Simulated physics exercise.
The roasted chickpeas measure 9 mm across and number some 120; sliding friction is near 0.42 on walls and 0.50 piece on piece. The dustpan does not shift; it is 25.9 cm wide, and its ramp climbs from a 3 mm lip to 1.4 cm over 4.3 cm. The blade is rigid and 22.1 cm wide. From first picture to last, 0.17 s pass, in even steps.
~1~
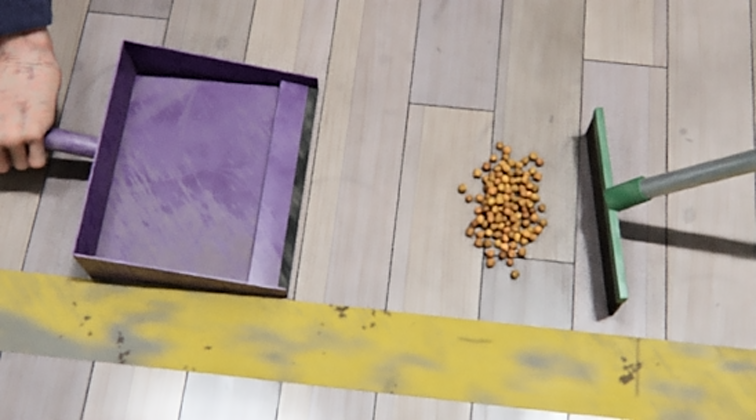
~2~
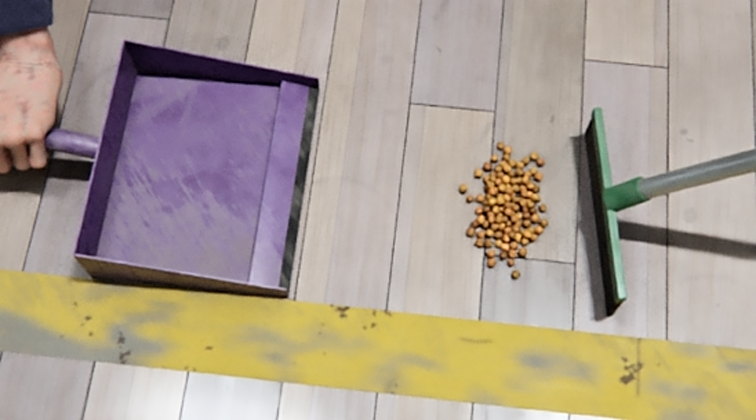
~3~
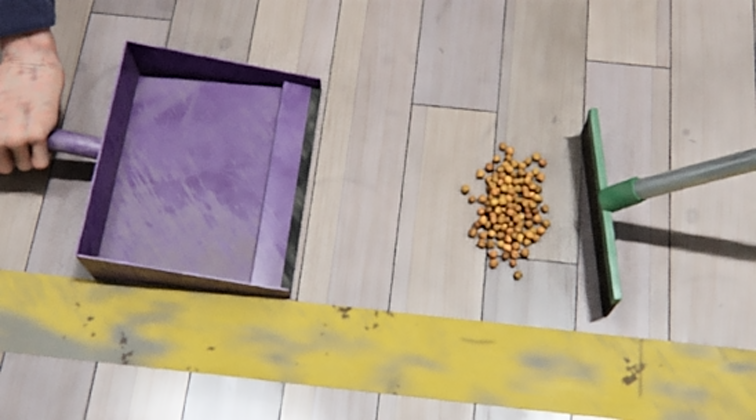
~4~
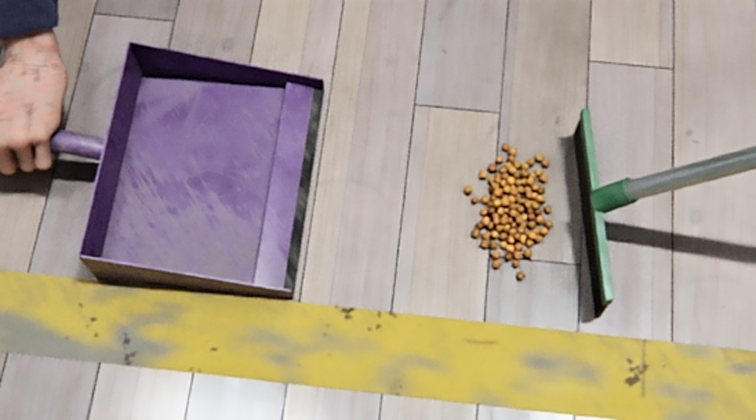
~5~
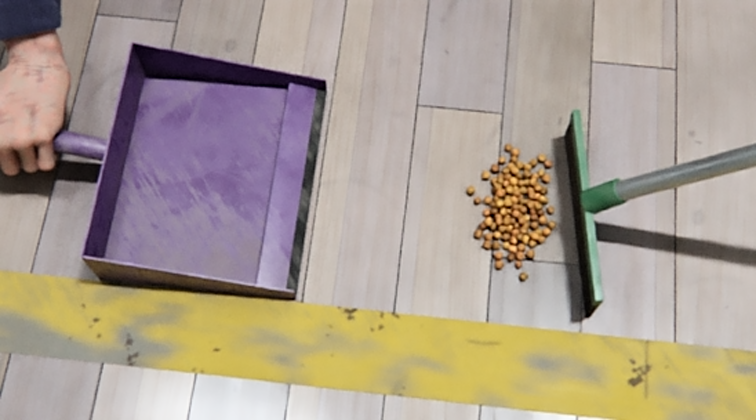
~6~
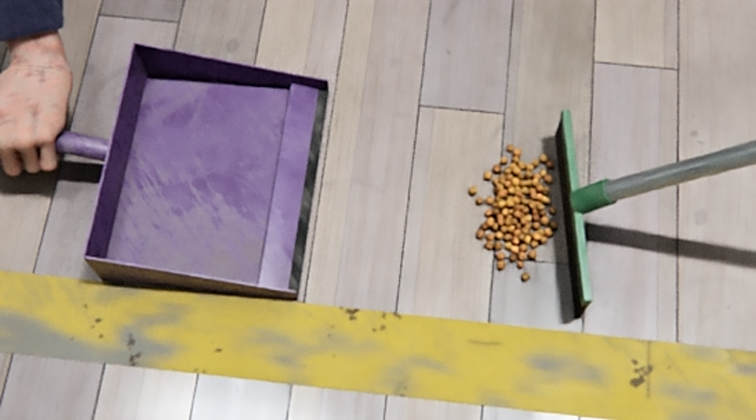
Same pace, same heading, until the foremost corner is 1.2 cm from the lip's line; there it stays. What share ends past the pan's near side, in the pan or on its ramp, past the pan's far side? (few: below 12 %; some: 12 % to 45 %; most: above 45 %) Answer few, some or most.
Near side: Few, pan: Some, far side: Few.
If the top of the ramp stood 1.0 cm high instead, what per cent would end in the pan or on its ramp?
It would be near 35 per cent.
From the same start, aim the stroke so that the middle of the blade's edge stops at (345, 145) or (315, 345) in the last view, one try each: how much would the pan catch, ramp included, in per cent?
About 15 and 15 per cent.
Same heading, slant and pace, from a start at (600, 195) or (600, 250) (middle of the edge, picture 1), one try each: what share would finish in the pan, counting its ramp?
Some 25 and 30 per cent.
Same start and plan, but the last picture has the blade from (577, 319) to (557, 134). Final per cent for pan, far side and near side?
Pan 20, far 0, near 25.
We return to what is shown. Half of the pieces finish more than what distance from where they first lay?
Some 24 cm.
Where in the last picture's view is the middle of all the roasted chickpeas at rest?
At about (313, 213).
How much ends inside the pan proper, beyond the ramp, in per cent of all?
Roughly 5 per cent.
Then, 0.33 s after the last picture, middle of the blade 16 cm from the lip; 0 % over the lip, far side 0 %, near side 0 %.
Then, 0.55 s after the last picture, middle of the blade 8 cm from the lip; 0 % over the lip, far side 0 %, near side 0 %.
Then, 0.88 s after the last picture, middle of the blade 3 cm from the lip; 30 % over the lip, far side 0 %, near side 0 %.
In the end, near side 0 %, pan 30 %, far side 0 %, in front of the lip or behind the blade 65 %.
